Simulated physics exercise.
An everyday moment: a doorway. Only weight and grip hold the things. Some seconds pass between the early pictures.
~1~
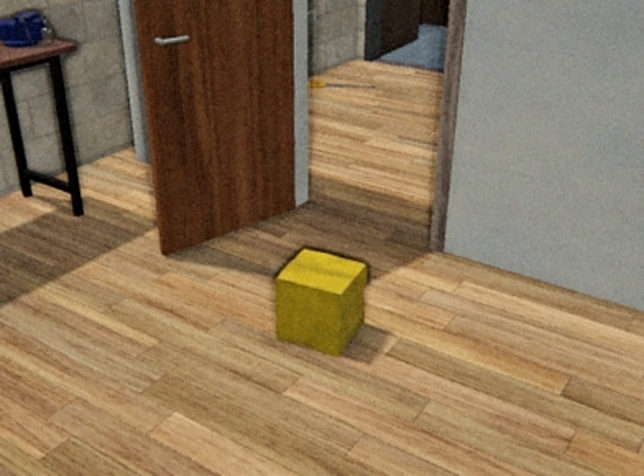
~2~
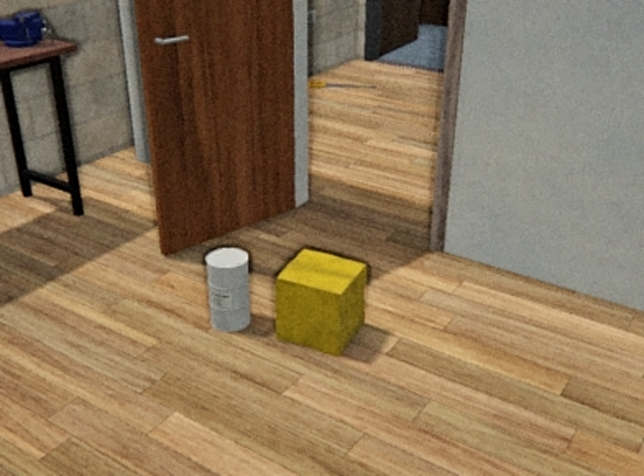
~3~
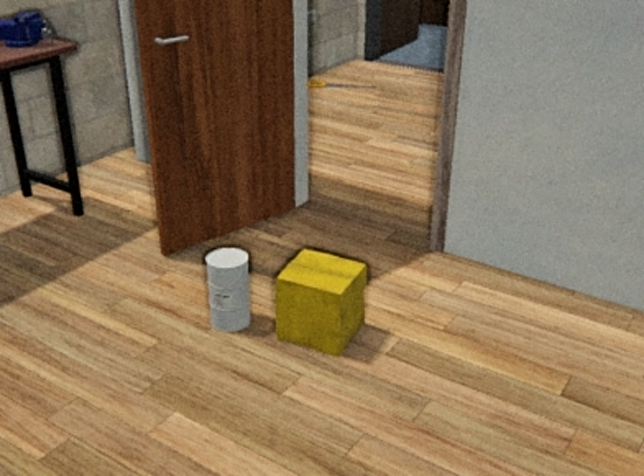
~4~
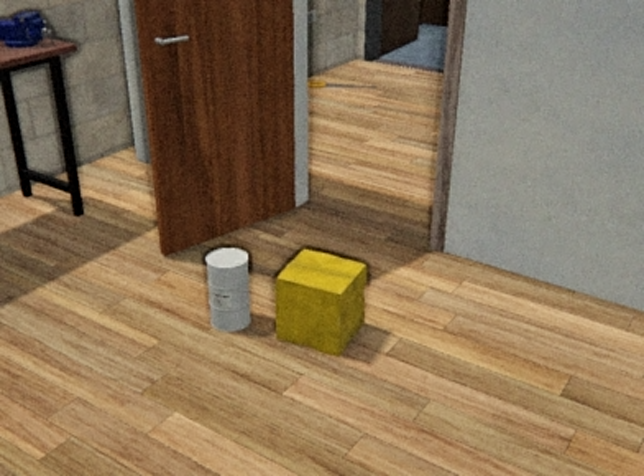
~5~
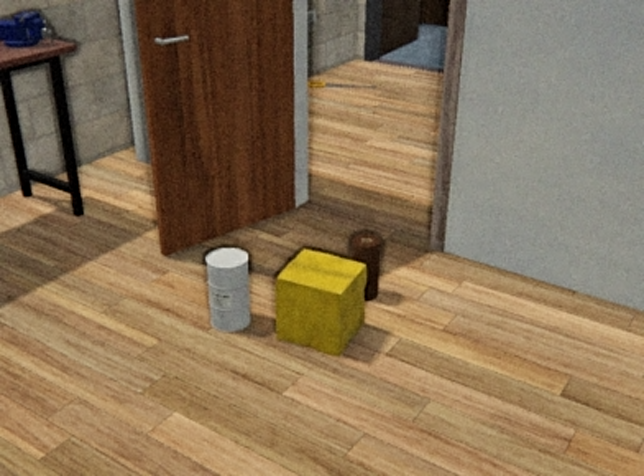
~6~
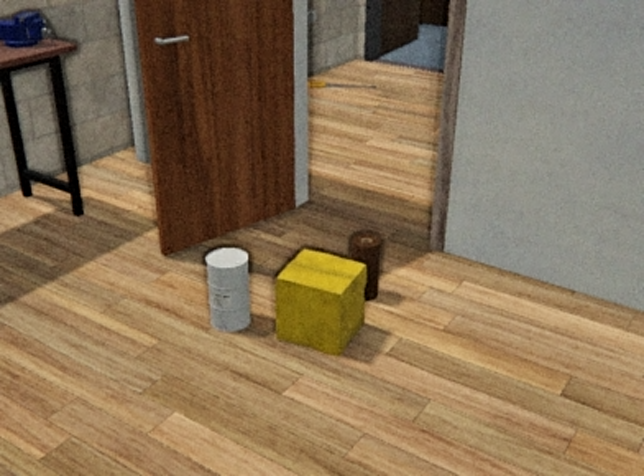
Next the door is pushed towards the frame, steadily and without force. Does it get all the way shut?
Outcome: The door closes.
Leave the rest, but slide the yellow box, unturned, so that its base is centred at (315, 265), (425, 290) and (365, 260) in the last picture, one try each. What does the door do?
First, it is blocked; second, it shuts; third, it is blocked.
Then, 0.60 s on from there, door at 87°.
Then, 1.10 s on from there, door at 58°.
Then, 1.50 s on from there, door at 33°.
Then, 1.80 s on from there, door at 14°.
In the end, door at 0°; all 3 unmoved. At the end, from the last picture's camera, brown roll near (365, 268).
